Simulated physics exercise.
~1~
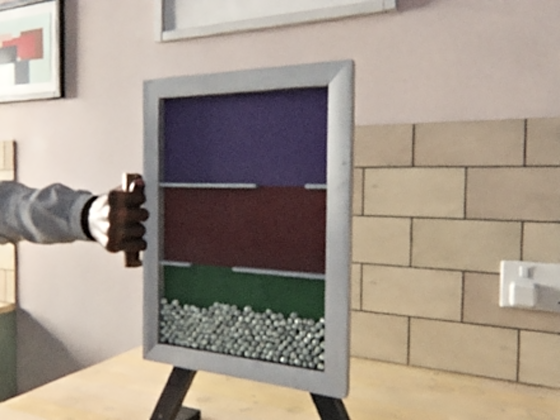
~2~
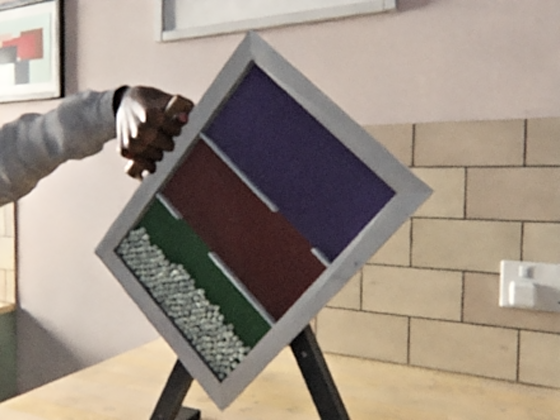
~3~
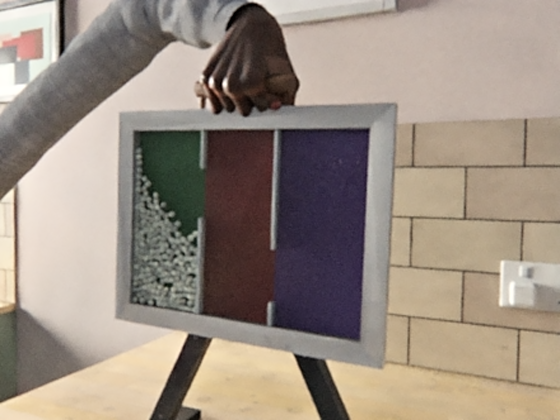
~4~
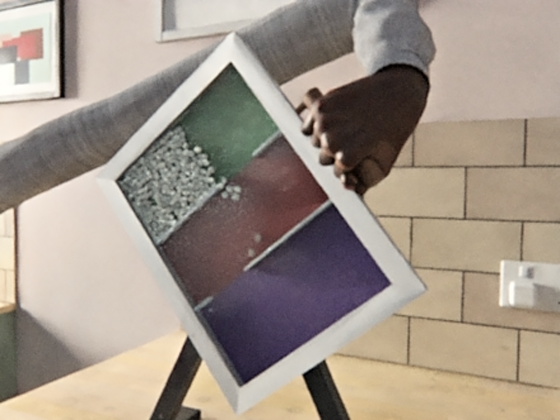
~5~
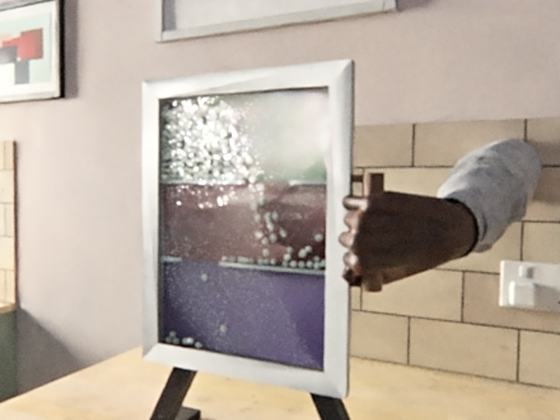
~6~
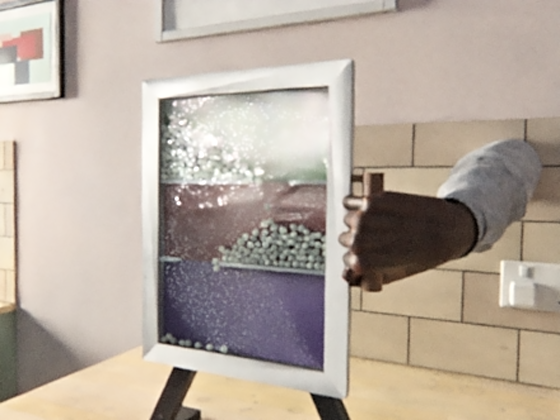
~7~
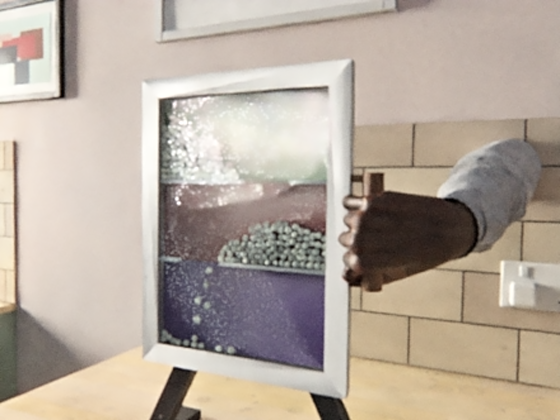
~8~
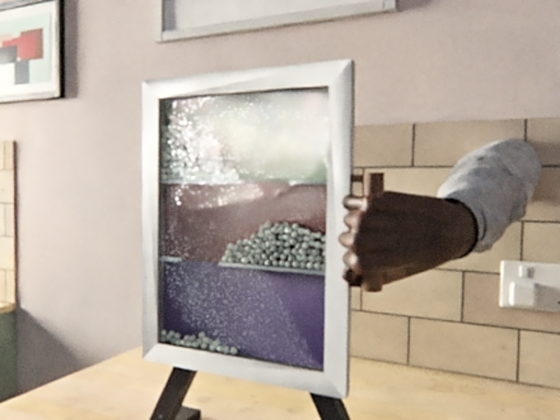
In a room with a pale wall, cream tiles and a white socket at the right, a fixed view faces a framed upright box on dark legs over a wooden surface. Its purple, red and green chambers run from top to bottom, with small silvery pills heaped in the green. A hand at the left edge turns the box clockwise, and the pills slide against the green chamber's outer side. As the box turns upside down, some spill into the red. It stops with green on top, pills left there, a heap on the red chamber's shelf and a few at purple's lower left.
